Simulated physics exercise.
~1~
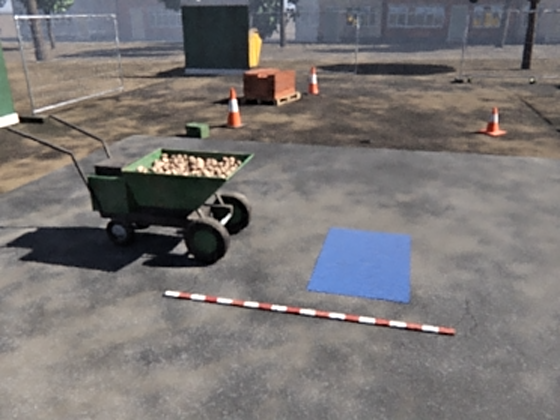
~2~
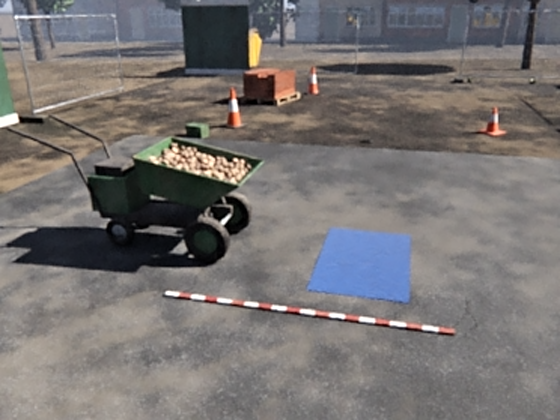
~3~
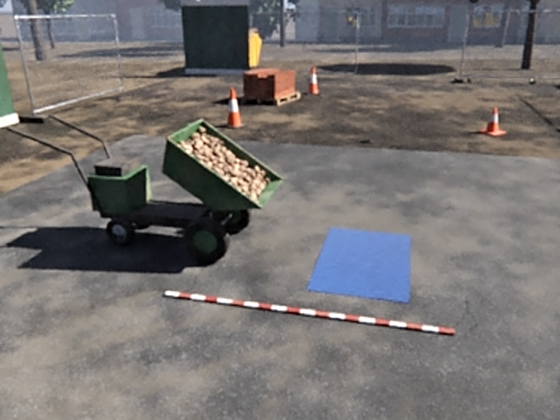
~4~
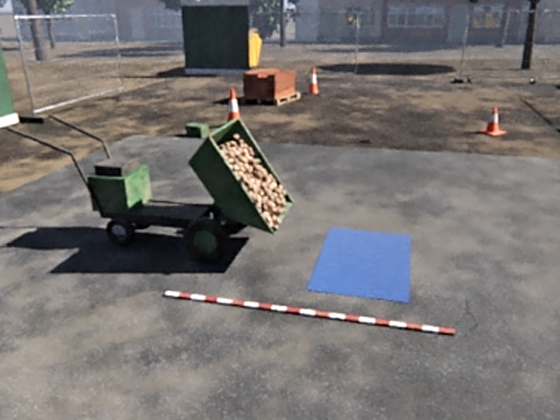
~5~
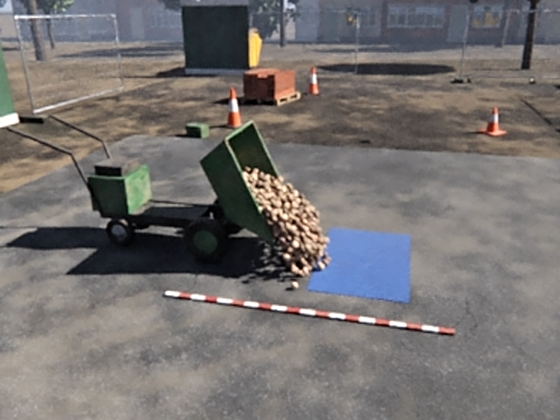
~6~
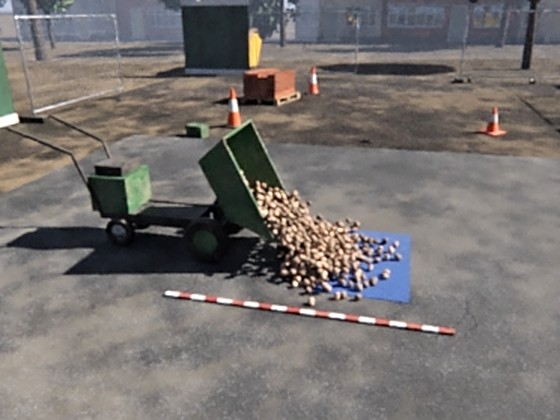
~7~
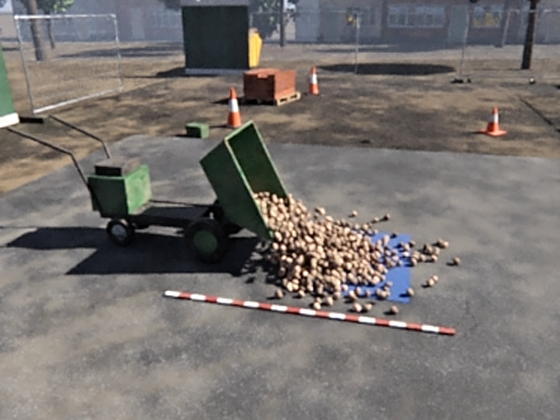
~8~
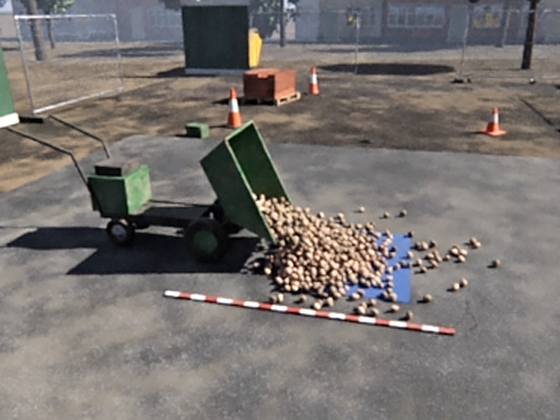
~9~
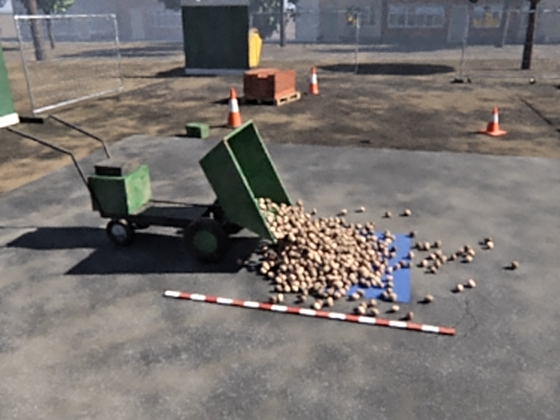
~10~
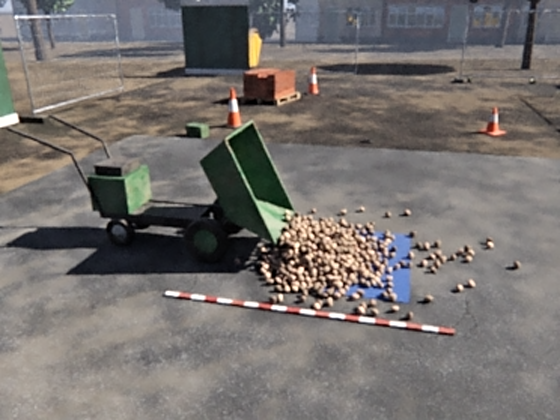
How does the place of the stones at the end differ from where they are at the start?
At the start the stones are all inside the level green skip on the barrow. At the end they lie on the ground to the right, heaped in front of the tipped skip and partly over the blue sheet, with a few scattered past it.
